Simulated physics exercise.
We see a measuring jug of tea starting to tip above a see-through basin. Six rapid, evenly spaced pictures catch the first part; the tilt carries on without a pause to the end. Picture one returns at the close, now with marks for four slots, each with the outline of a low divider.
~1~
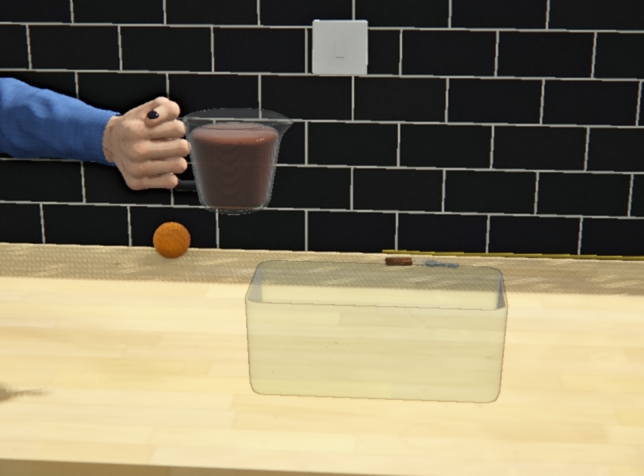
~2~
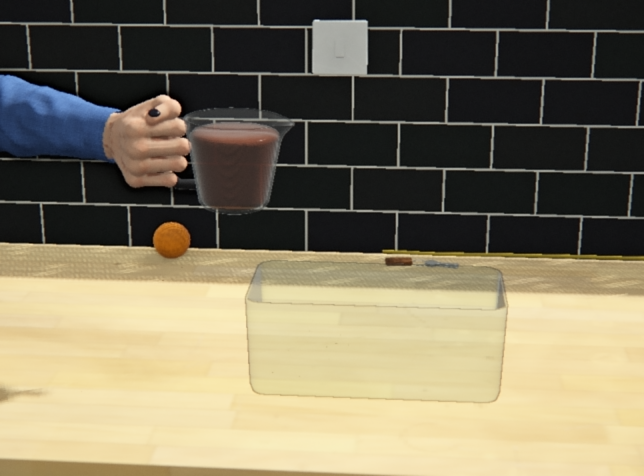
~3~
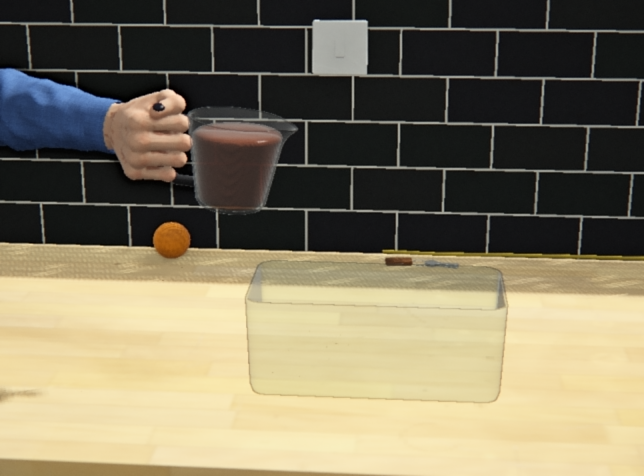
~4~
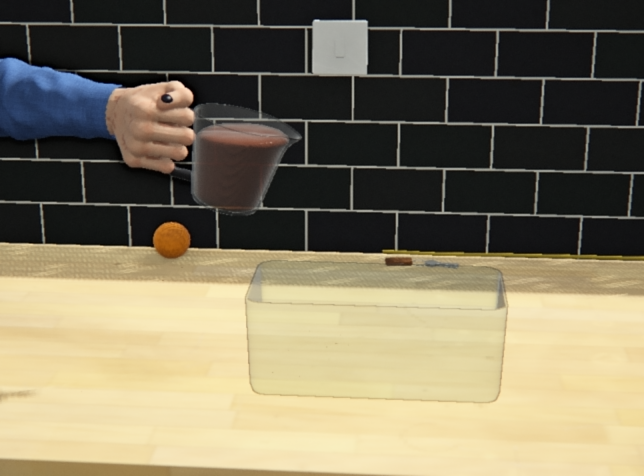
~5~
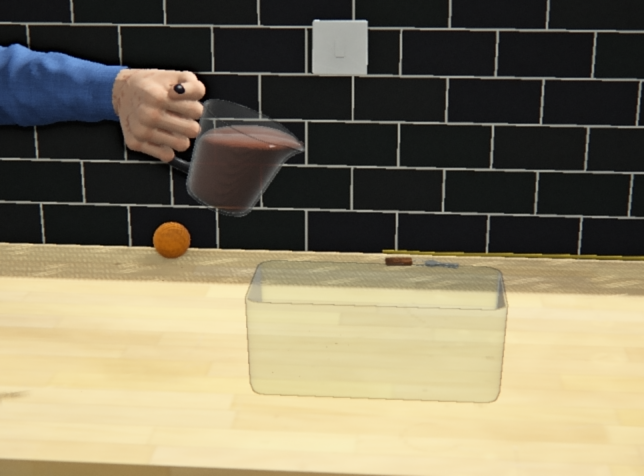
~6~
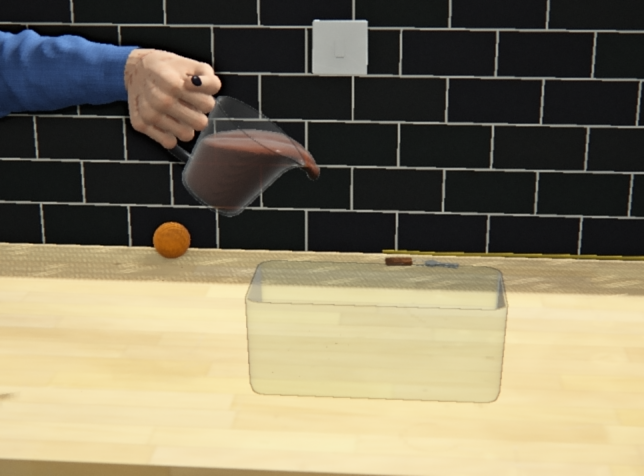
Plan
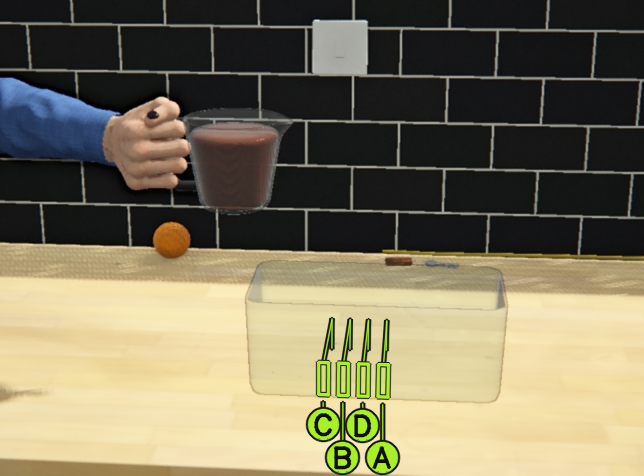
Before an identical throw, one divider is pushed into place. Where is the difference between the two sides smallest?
Take B.
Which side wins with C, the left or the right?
The right side.
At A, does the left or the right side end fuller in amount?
More ends on the left.
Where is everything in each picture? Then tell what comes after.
Upright, lip at (291, 122); basin from (250, 391) to (500, 400); nothing has left yet, in the first picture.
Upright, lip at (293, 124); nothing has left yet, in the second picture.
Tipped about 6°, lip at (296, 129); nothing has left yet, in the third picture.
Tipped about 14°, lip at (300, 137); nothing has left yet, in the fourth picture.
Tipped about 24°, lip at (303, 149); nothing has left yet, in the fifth picture.
Tipped about 36°, lip at (305, 164); tea is over the lip, down to (314, 176), in the sixth picture.
In lime, A at (382, 404); B at (342, 402); C at (323, 402); D at (362, 403).
For place A, about 90 % ends left of the wall and 6 % right of it; 4 % is lost outside.
For place B, about 51 % ends left of the wall and 48 % right of it.
For place C, about 28 % ends left of the wall and 71 % right of it.
For place D, about 79 % ends left of the wall and 17 % right of it; 3 % is lost outside.
